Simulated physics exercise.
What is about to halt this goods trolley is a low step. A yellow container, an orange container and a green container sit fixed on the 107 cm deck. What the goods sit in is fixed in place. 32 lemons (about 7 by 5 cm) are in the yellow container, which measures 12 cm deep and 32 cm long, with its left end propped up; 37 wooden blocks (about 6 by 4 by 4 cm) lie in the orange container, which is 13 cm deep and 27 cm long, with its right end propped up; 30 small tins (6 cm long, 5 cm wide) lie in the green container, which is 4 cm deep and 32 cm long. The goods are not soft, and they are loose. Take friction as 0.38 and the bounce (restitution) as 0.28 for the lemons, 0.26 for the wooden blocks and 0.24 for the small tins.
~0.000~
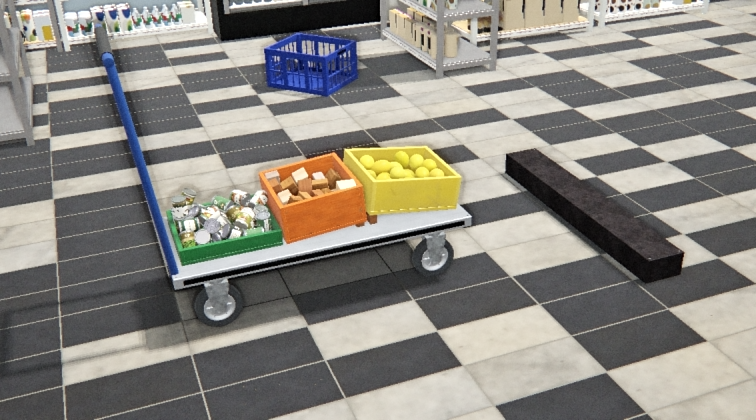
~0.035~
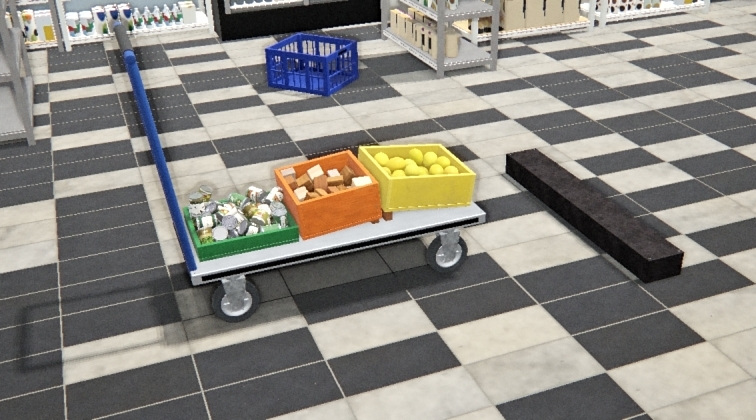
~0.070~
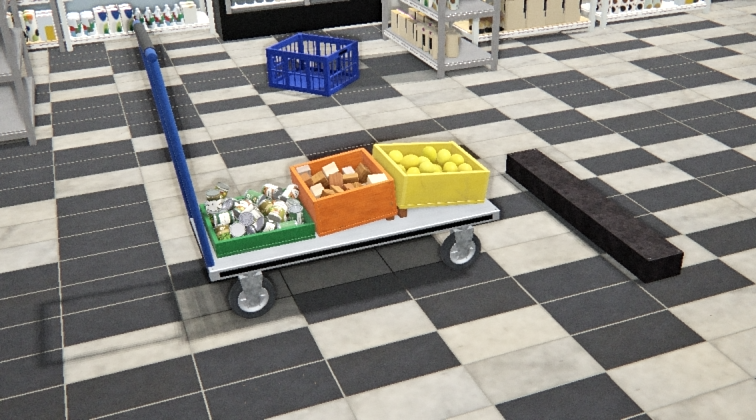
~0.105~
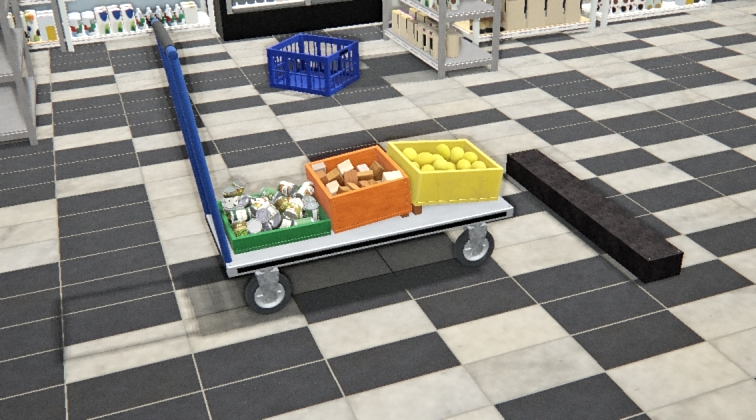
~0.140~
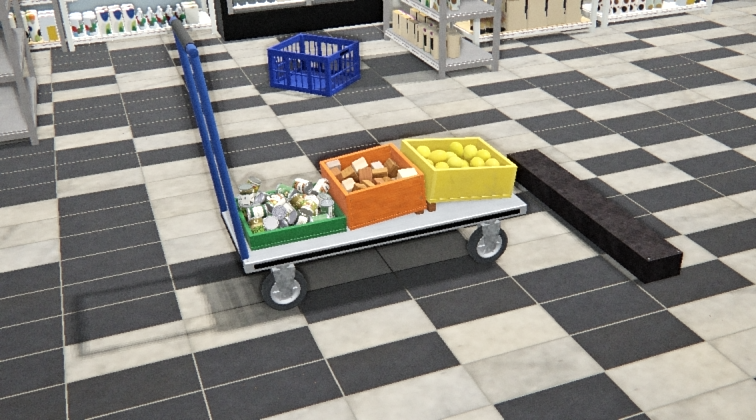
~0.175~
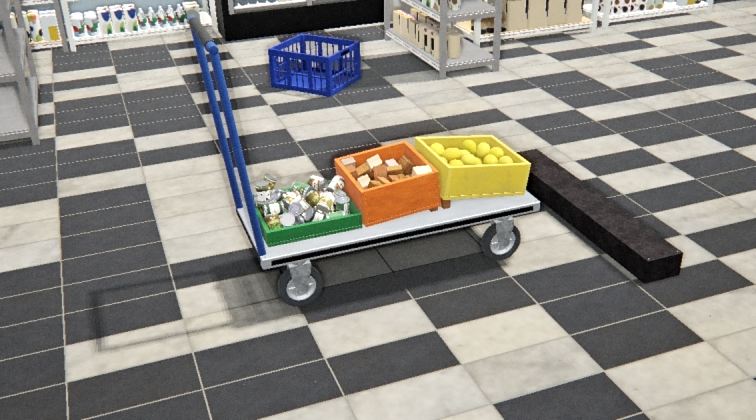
A flat cart with a blue handle rolled to the right across a checkered floor, carrying small tins, wooden blocks and yellow balls in green, orange and yellow containers, drawing closer to a dark low step.
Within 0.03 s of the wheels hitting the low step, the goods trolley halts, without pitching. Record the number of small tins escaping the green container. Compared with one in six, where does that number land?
It lands below one in six.
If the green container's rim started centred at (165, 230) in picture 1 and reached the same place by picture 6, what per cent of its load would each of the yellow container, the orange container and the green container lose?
That would give yellow container 0 %, orange container 10 % and green container 20 %.
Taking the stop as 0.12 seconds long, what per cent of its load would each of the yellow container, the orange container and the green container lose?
Result - yellow container: 0 percent, orange container: 0 percent, green container: 0 percent.
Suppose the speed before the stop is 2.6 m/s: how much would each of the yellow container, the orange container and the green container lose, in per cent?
Then the yellow container sheds 0 per cent of its load, the orange container 20 per cent, and the green container 30 per cent.
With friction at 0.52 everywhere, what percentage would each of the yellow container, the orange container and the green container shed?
In that setup yellow container sheds 0 percent, orange container sheds 0 percent, and green container sheds 20 percent.
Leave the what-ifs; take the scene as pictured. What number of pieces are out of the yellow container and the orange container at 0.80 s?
Estimated count: Yellow container around 0, orange container around 0.
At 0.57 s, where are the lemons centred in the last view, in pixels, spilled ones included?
Centre approx. (551, 152).
After 0.35 s, impact.
After 0.45 s, the yellow container has all 32, the orange container has all 37 and the green container has all 30.
After 0.57 s, the yellow container has all 32, the orange container has all 37 and the green container is down by 1 of 30.
After 0.80 s, the yellow container has all 32, the orange container has all 37 and the green container is down by 2 of 30.
When it is over (at 1.31 s), the yellow container has all 32, the orange container has all 37 and the green container is down by 2 of 30. Asked share, 2 of 30, 7 per cent.
